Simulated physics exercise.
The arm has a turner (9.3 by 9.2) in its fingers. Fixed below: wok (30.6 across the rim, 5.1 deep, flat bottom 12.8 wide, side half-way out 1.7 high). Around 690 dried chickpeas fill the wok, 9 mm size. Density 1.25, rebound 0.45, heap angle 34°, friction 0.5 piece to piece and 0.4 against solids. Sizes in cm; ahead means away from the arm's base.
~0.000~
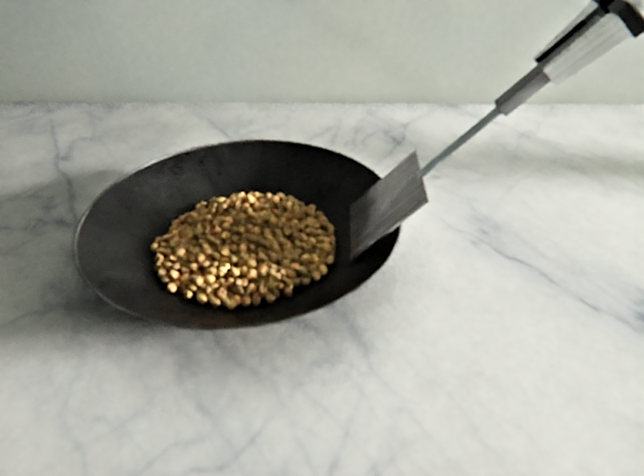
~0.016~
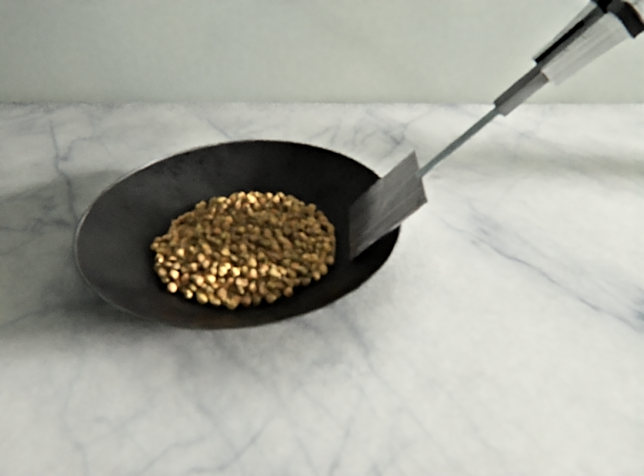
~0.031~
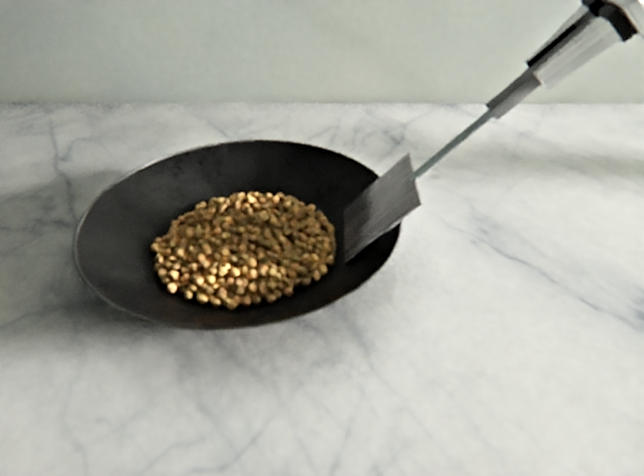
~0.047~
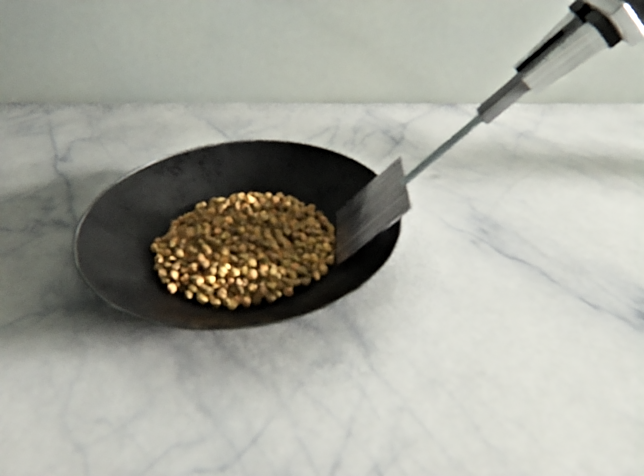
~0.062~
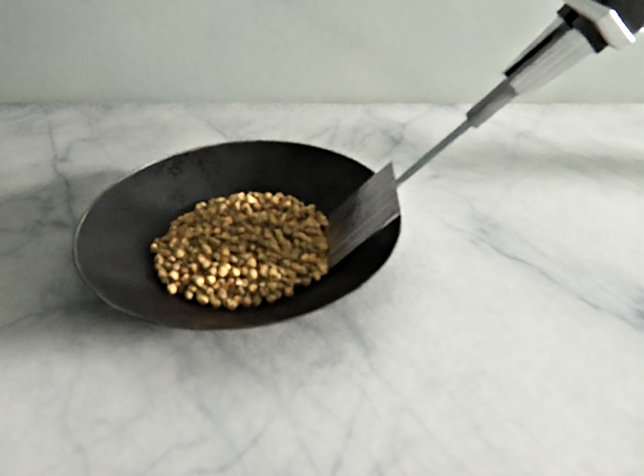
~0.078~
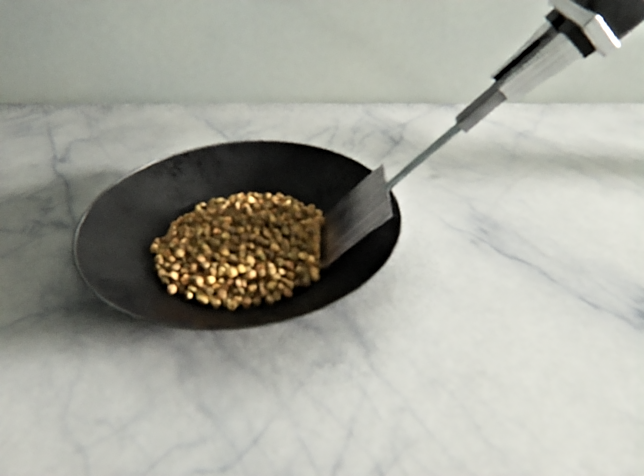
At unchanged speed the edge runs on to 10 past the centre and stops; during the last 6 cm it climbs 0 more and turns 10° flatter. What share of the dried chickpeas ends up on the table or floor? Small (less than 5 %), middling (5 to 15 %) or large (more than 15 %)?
A middling share, 5 to 15 %, ends on the table or floor.
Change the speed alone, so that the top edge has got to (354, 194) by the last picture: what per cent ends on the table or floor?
About 30 per cent.
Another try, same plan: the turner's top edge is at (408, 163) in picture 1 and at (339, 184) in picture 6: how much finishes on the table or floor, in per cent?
Some 30 per cent.
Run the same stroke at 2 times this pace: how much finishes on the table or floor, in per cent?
About 30 per cent.
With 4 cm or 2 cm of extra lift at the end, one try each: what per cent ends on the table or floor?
About 5 and 5 per cent.
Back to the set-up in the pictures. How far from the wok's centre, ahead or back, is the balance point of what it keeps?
Roughly 6.0 cm ahead.
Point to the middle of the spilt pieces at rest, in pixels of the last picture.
Around (52, 245).
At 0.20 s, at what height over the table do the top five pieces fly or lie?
About 3 cm.
After 0.20 s, sloping 47°, highest piece 3 above the table; 686 in the wok.
After 0.33 s, sloping 44°, highest piece 5 above the table; 686 in the wok.
After 0.59 s, sloping 37°, highest piece 6 above the table; 636 in the wok, 49 on the table or floor, 1 on the blade or in flight.
After 1.64 s, sloping 37°, highest piece 6 above the table; 635 in the wok, 51 on the table or floor.
In the end, 635 in the wok, 51 on the table or floor. That is 7 % on the table or floor.
